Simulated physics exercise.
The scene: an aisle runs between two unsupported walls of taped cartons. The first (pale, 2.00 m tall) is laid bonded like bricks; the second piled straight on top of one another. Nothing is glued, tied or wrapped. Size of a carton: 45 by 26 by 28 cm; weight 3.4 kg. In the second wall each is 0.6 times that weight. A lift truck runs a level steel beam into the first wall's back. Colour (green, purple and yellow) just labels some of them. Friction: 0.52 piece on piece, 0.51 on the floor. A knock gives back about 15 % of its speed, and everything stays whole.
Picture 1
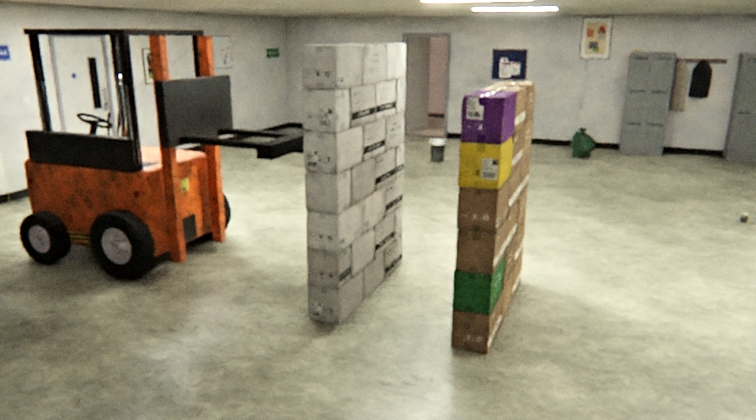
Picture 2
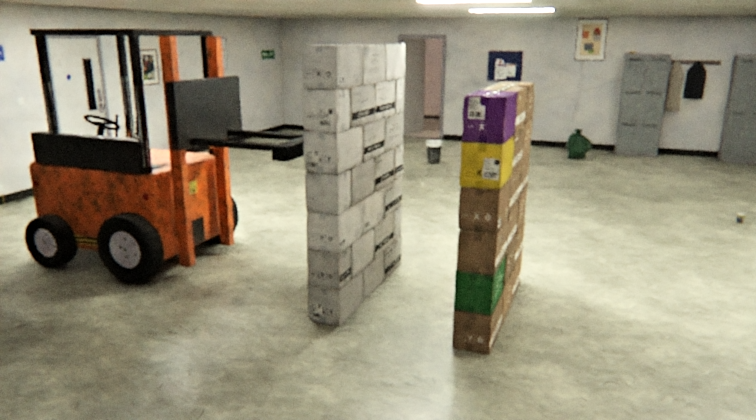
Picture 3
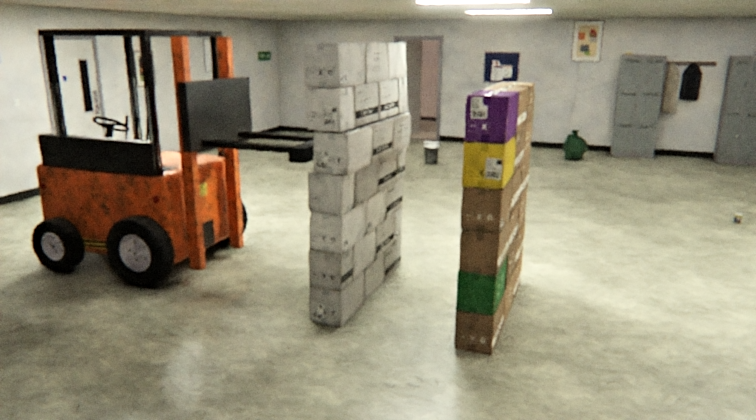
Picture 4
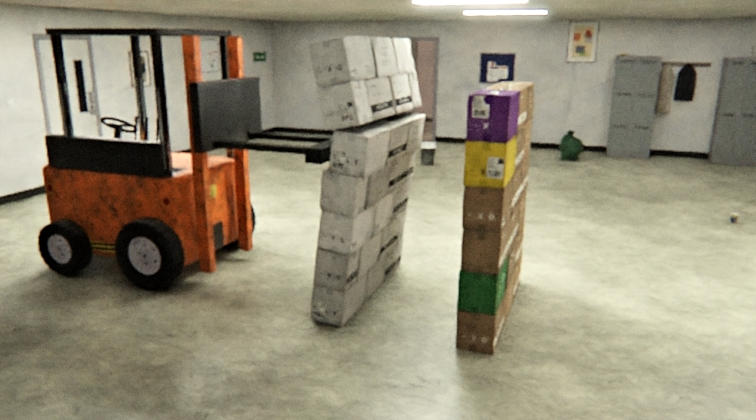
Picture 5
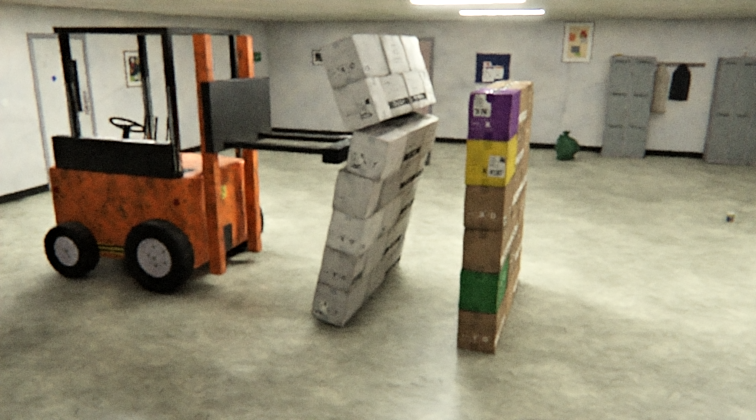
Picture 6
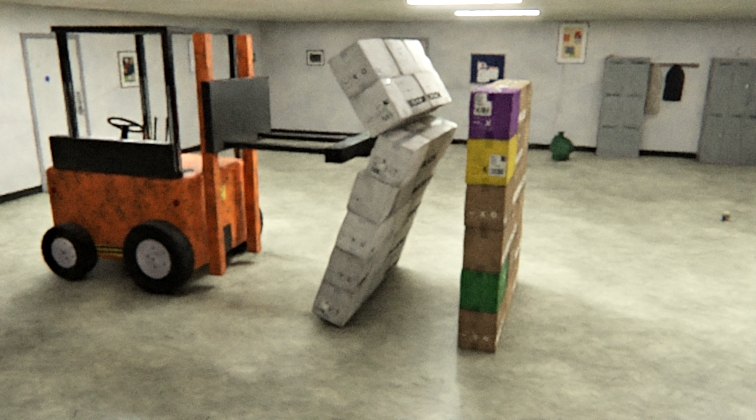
An orange forklift with a black frame rolls slightly rightward on the left of a pale-walled room with a grey floor, seen from slightly above as the view shifts a little. Its level dark forks push into the upper part of a grey carton wall, which leans right, its top rows tilting as a block. On the right, a brown stack with purple, yellow and green cartons stays still.
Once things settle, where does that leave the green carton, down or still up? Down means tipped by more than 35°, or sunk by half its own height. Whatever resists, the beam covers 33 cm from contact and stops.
That carton drops.
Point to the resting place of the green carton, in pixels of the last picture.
At about (579, 333).
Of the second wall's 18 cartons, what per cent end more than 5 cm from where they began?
It is 95 per cent.
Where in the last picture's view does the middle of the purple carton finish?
Around (573, 292).
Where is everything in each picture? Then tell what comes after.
In the first frame (pixels give the middle of a visible side; the camera moves round a little), beam (265, 152) 18 cm from the wall; green carton (472, 293); yellow carton (479, 166); purple carton (482, 120); none of the others has stirred.
Beam (281, 154) 57 mm from the wall; green carton (473, 293), in the second frame.
Beam (298, 156) 6 cm in; green carton (475, 294), in the third frame.
Beam (314, 156) 19 cm in; green carton (477, 293); none of the others has stirred, in the fourth frame.
Beam (332, 157) 30 cm in; green carton (478, 292); none of the others has stirred, in the fifth frame.
Beam (334, 156) 33 cm in, stopped; green carton (479, 292); yellow carton (487, 163); purple carton (490, 116); none of the others has stirred, in the sixth frame.
Then, 0.19 s past the last view, 10 of the pale wall down; none of the 18 cartons of the second wall down; green carton unmoved.
Then, 0.41 s past the last view, 24 of the pale wall down; none of the 18 cartons of the second wall down, 17 disturbed; green carton 18° from how it stood; yellow carton 14° from how it stood.
Then, 0.65 s past the last view, 24 of the pale wall down; 15 of the 18 cartons of the second wall down; green carton 44° from how it stood, 17 cm lower; yellow carton 42° from how it stood, 34 cm lower.
Then, 1.17 s past the last view, 24 of the pale wall down; 17 of the 18 cartons of the second wall down; green carton on its side; purple carton on its side.
In the end, 24 of the pale wall down; 17 of the 18 cartons of the second wall down; green carton on its side; purple carton upside down; yellow carton on its side. From the last view, middles, green carton near (580, 333), purple carton near (573, 292).
